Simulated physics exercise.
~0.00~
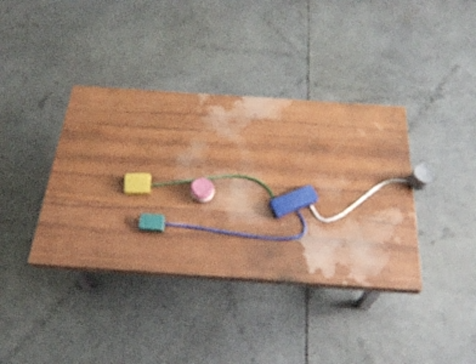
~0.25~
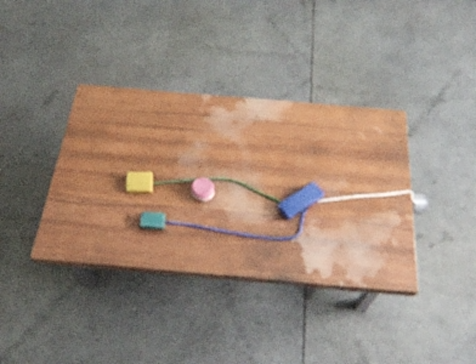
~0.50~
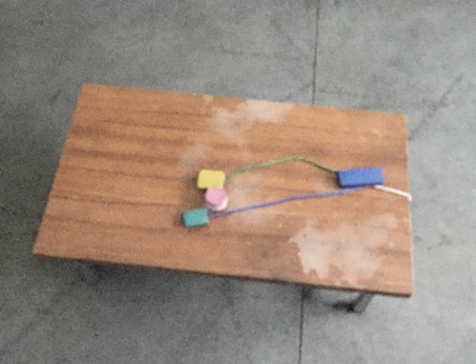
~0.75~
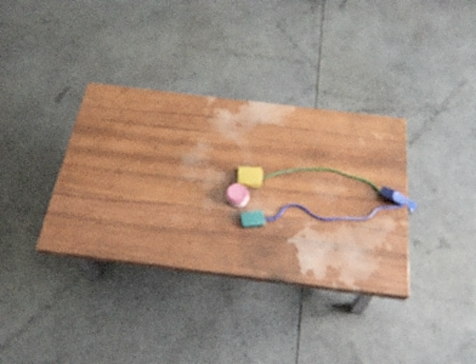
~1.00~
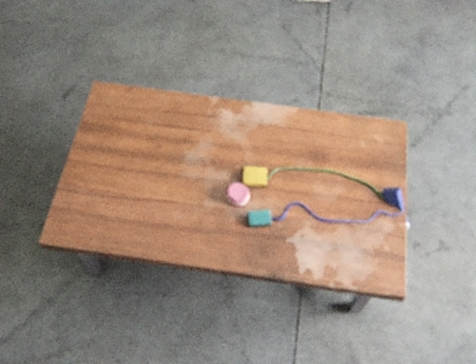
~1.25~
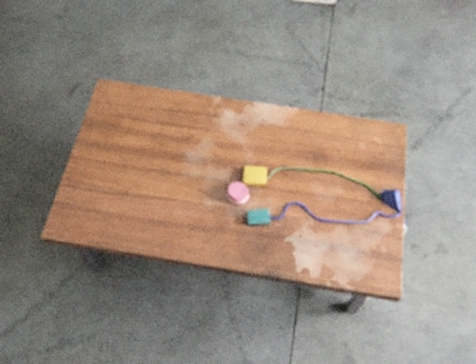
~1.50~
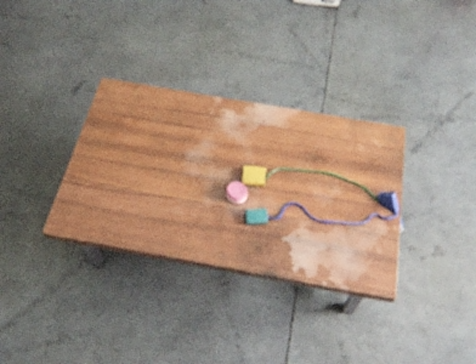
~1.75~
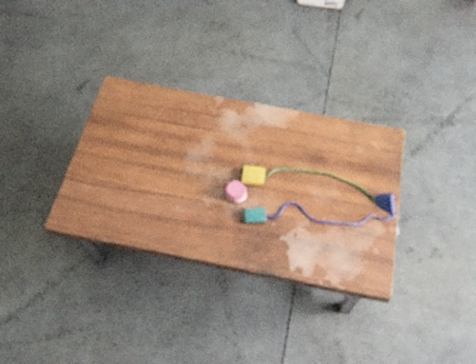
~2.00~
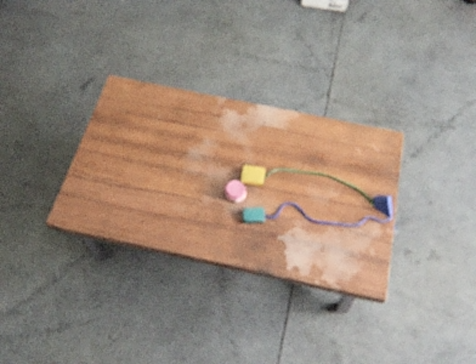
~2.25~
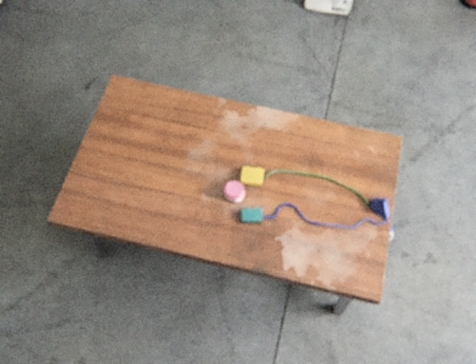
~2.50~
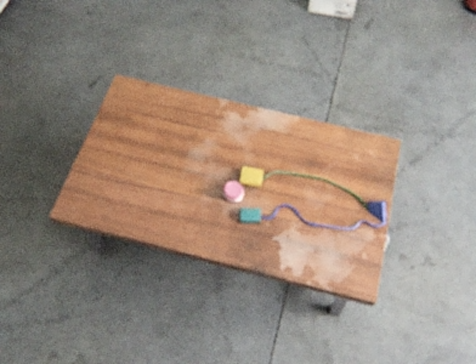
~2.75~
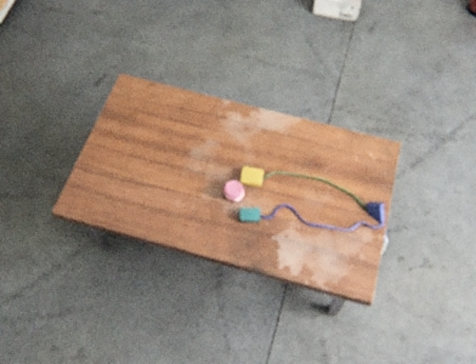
Grey speaker dropping off a wooden table's right edge, dragging the blue strip, yellow and teal blocks rightward until the strip hangs at the edge.
